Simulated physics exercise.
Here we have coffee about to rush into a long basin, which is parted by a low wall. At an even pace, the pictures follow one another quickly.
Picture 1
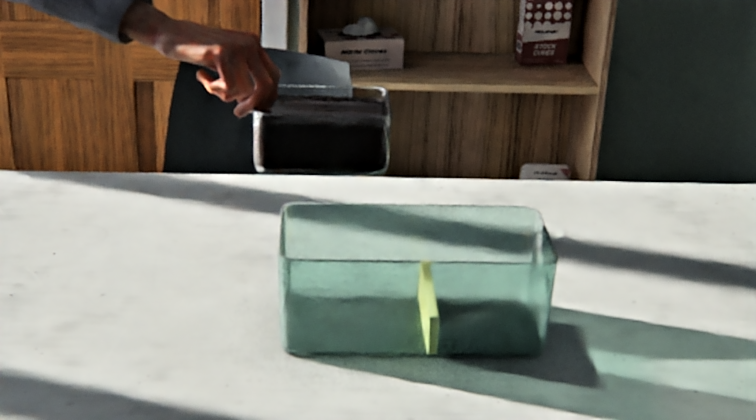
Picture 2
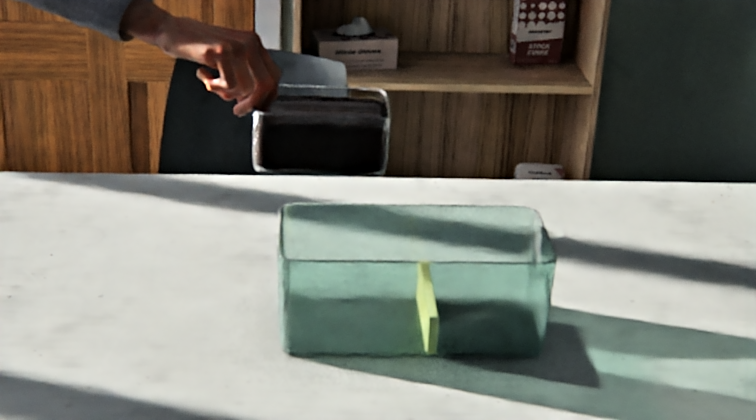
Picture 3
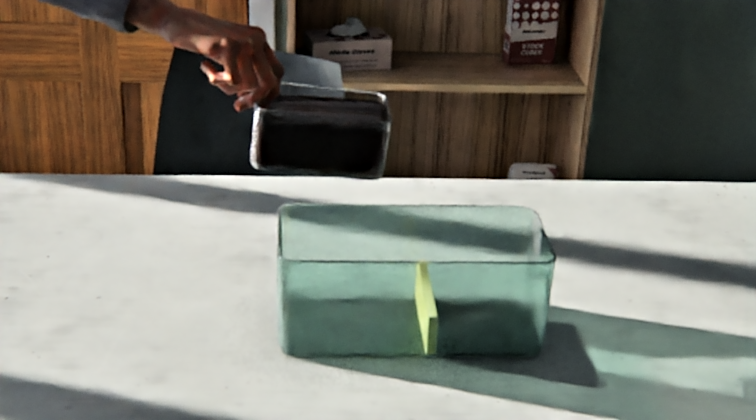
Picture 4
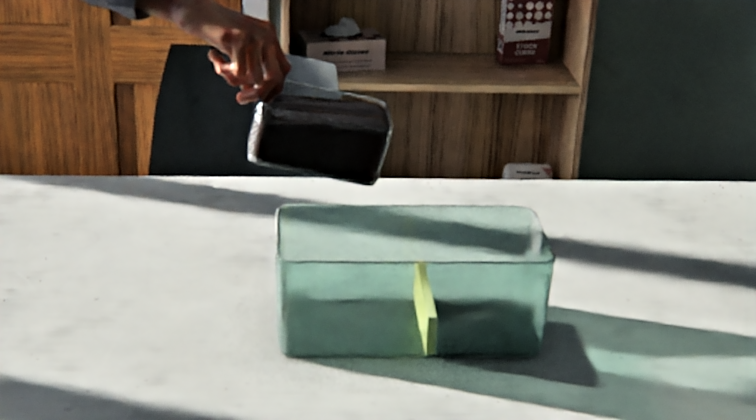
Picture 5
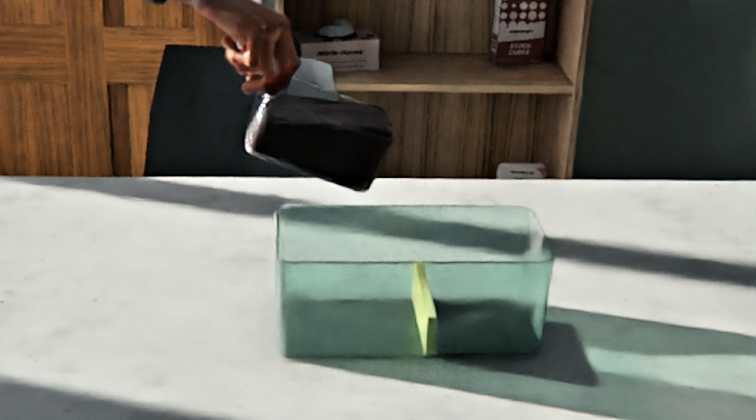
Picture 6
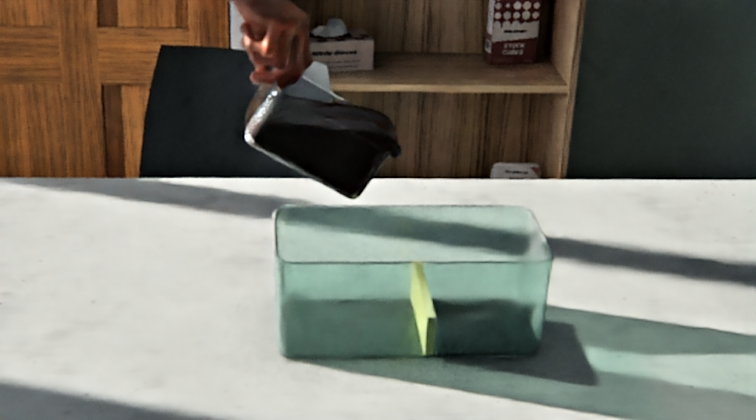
In this clip, a hand holds a clear container of dark liquid above a long, greenish see-through basin with a low yellow divider, first keeping it nearly level, then tilting it steadily down to the right.
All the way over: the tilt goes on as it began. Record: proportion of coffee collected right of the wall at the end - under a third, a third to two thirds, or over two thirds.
Proportion recorded: A third to two thirds.
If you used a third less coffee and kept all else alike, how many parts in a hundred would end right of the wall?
I'd say roughly 30 percent.
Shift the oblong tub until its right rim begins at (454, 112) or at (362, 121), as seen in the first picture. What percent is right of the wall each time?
About 85 and 10 per cent.
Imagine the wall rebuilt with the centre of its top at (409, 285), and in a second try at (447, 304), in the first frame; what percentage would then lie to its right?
Try 1: Some 70 %; try 2: 35 %.
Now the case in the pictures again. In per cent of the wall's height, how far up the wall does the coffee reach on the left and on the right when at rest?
Left part: 30 per cent; right part: 50.
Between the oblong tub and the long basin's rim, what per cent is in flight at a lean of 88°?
Roughly 40 percent.
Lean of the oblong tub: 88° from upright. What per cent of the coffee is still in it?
About 20 %.
A moment on, the oblong tub is tipped on its side and 22 per cent is still to pour, 7 is left of the wall and 33 right of it.
Next, the oblong tub is tipped right over and 6 per cent is still to pour, 33 is left of the wall and 56 right of it.
Then the oblong tub is tipped right over and 1 per cent is still to pour, 42 is left of the wall and 53 right of it.
Later the oblong tub is tipped right over and 0 per cent is still to pour, 44 is left of the wall and 53 right of it.
In the end 44 per cent lies left of the wall, 53 right of it and 2 outside.
